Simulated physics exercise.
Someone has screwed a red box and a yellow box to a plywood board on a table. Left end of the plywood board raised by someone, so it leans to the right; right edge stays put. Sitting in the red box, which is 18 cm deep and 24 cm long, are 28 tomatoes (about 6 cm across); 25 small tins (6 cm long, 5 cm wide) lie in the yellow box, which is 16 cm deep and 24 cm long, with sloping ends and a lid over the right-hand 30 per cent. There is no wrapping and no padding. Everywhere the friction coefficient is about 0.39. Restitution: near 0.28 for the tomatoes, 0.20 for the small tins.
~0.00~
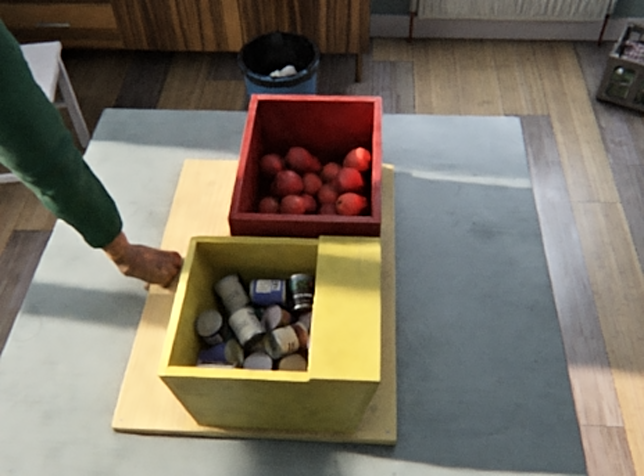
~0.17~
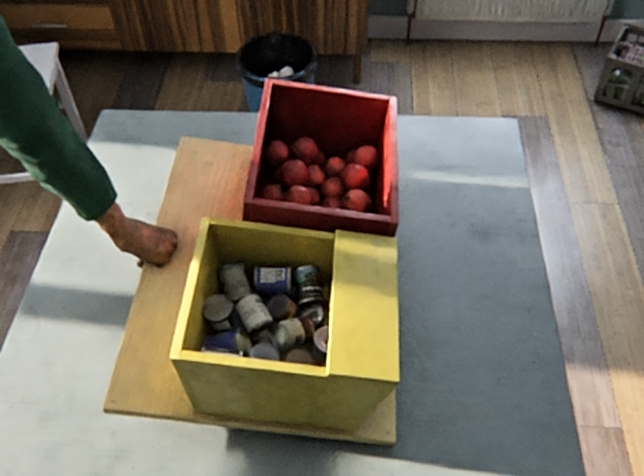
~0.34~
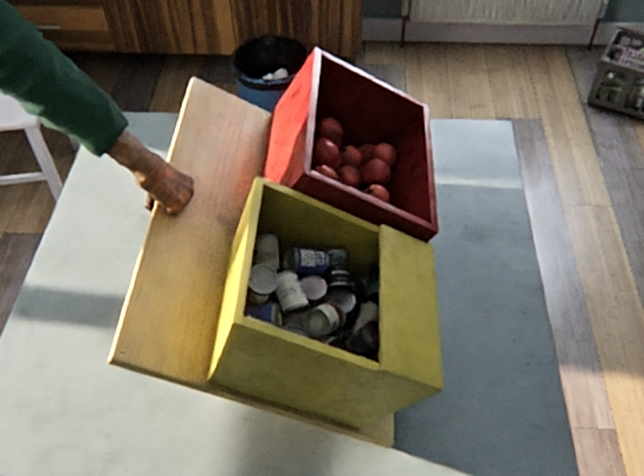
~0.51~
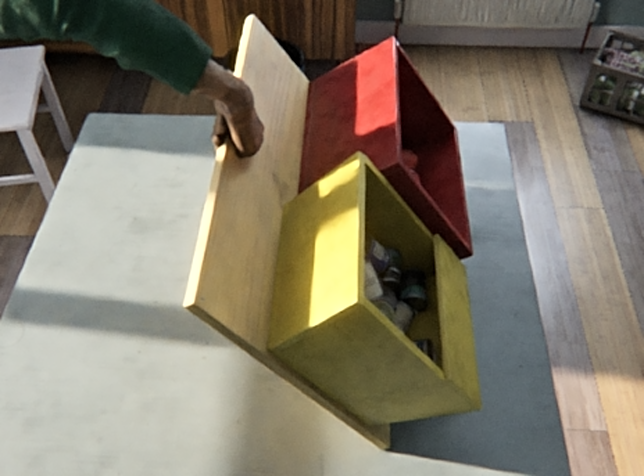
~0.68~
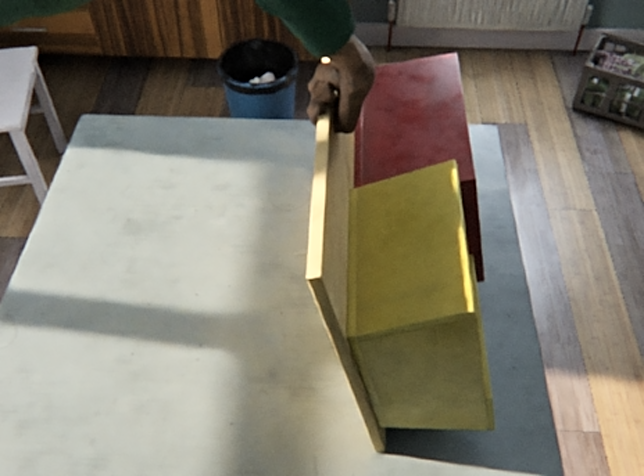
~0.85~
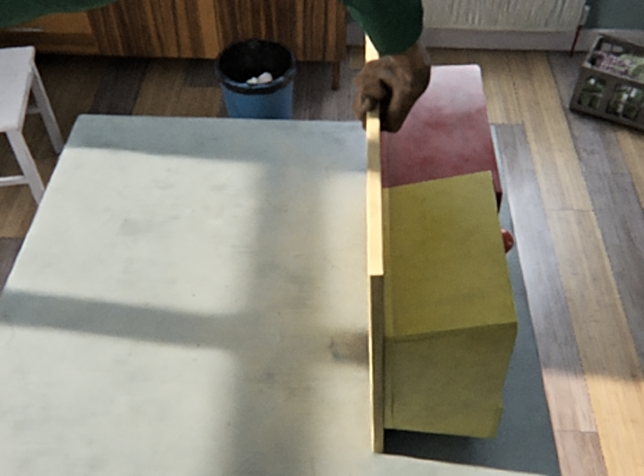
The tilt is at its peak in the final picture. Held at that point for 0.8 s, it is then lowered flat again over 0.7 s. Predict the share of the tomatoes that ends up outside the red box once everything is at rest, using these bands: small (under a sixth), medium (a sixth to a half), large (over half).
The share is medium.
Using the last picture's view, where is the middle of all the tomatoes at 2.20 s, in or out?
Their middle is at about (345, 213).
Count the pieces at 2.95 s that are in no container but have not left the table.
Estimated count: 1.
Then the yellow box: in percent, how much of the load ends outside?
About: Yellow box 0 per cent.
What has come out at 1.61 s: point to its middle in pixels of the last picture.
Roughly at (543, 370).
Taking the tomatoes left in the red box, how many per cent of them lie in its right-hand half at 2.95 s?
Share in that half: Roughly 90 percent.
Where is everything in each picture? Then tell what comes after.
In the first picture (each is followed by its nearest rim corner in this view, unless another is named; the camera pans a little), red box (by its farthest rim corner), (258, 96); yellow box, (370, 380); 0° from level; none out.
The second picture shows red box, (272, 81); yellow box, (389, 380); 9° from level.
The third picture shows yellow box, (432, 386); 30° from level.
The fourth picture shows yellow box, (472, 403); 56° from level.
The fifth picture shows yellow box, (488, 422); 77° from level.
The sixth picture shows yellow box, (489, 431); 86° from level; 3 out.
After 1.19 s, tilt 86°; red box 23 in, 5 out and yellow box 24 in, 1 out.
After 1.61 s, tilt 86°; red box 19 in, 9 out and yellow box 24 in, 1 out.
After 2.20 s, tilt 10°; red box 17 in, 11 out and yellow box 24 in, 1 out.
Outcome (at 2.95 s), red box 17 in, 11 out and yellow box 24 in, 1 out. Asked share, 11 of 28, 39 per cent.
